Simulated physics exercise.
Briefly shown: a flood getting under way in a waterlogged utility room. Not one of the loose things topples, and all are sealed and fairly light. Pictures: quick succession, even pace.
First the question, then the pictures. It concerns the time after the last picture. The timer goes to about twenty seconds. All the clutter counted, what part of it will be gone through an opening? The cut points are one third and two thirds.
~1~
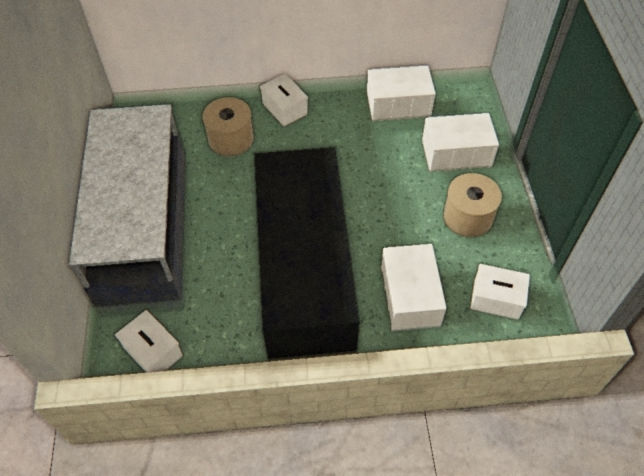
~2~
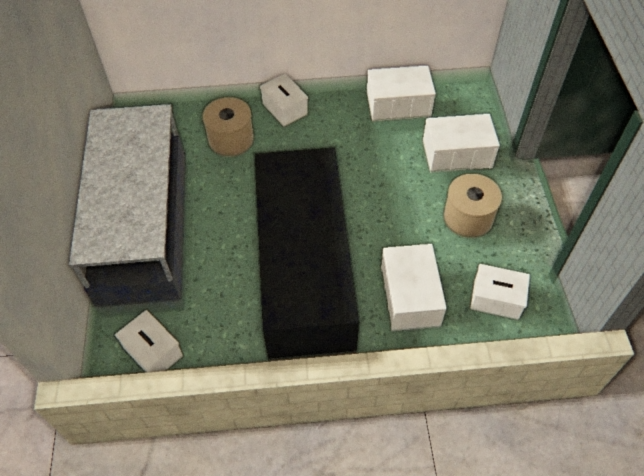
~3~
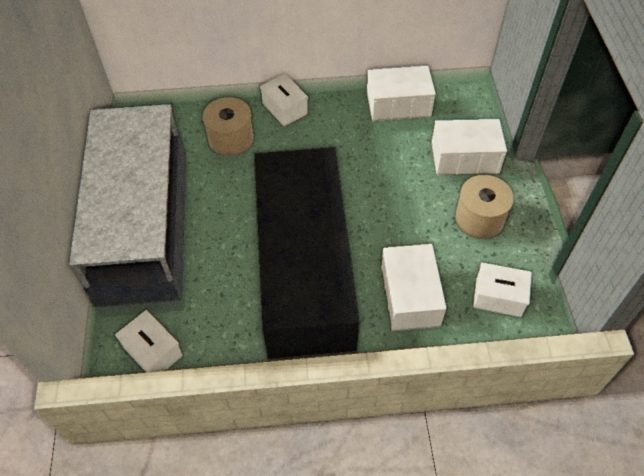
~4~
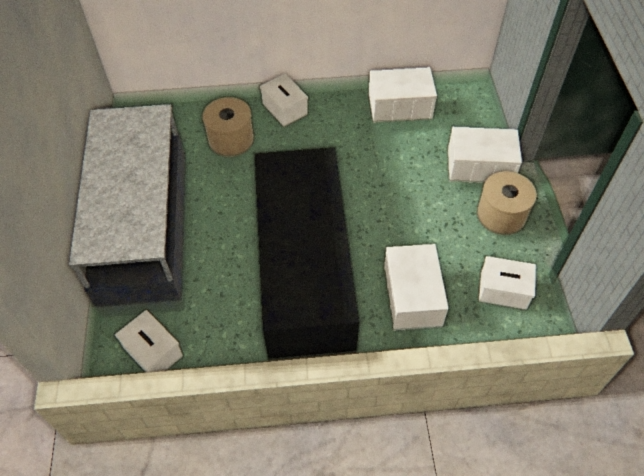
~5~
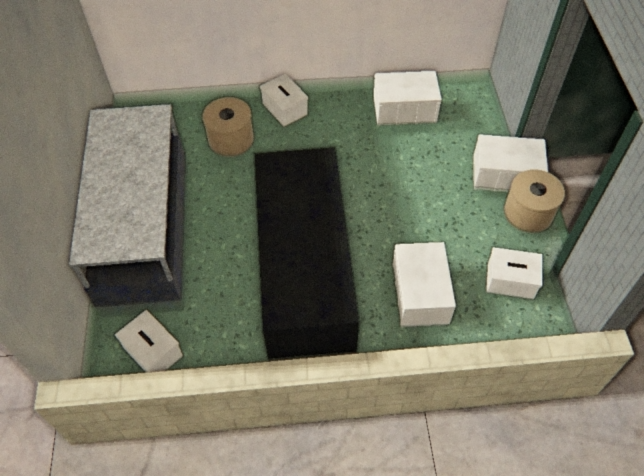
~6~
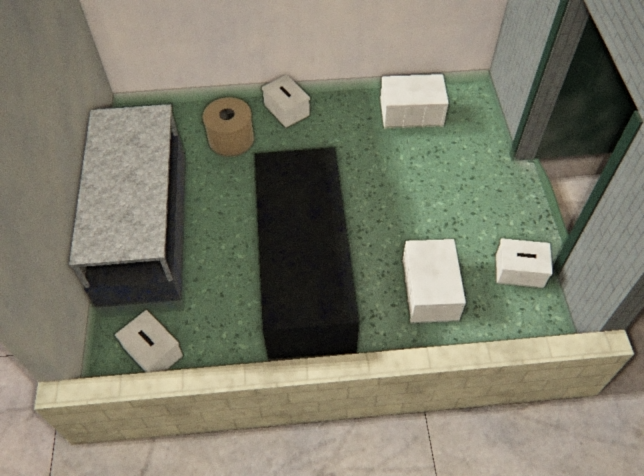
The portion is in the top third.
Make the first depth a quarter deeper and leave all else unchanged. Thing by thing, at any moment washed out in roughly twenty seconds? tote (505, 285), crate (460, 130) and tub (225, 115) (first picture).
Escapes, then escapes, then escapes.
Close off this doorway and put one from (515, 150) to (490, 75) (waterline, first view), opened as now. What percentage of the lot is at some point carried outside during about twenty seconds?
Share: Near 80 %.
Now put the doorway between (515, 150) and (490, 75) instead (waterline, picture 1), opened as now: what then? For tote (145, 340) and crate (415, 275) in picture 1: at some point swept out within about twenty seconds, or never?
First object: Never leaves; second object: Never leaves.
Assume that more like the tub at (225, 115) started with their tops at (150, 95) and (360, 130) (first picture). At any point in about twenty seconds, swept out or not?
In order, the first is never leaving and the second is escaping.
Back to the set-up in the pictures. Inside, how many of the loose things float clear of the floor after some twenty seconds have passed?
That makes 1.
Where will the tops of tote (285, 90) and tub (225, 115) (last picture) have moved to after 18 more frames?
Around (468, 140) and (408, 124).
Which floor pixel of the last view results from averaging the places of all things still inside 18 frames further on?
I'd put it at roughly (368, 212).
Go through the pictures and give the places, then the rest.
A tote at (503, 285), afloat; a crate at (414, 277) floats; 0 of 8 have shifted, in the first picture.
A tote at (503, 285) floats; a crate at (414, 277) floats; 0 of 8 have shifted, in the second picture.
A tote at (505, 283) floats, close to its start; a crate at (414, 277), afloat; 2 of 8 have shifted, in the third picture.
A tote at (510, 276) floats, close to its start; a crate at (417, 277) floats; 3 of 8 have shifted, in the fourth picture.
A tote at (517, 266), afloat, close to its start; a crate at (425, 275) floats, close to its start; 5 of 8 have shifted, in the fifth picture.
A tote at (526, 256) floats, a stride from its start; a crate at (435, 271), afloat, close to its start; 5 of 8 have shifted, in the sixth picture.
A moment on, 3 of 8 are out; 5 afloat.
Next, 5 of 8 are out; 3 afloat.
Later, 7 of 8 are out; 1 afloat.
In the end, 7 of 8 are out; 1 afloat.
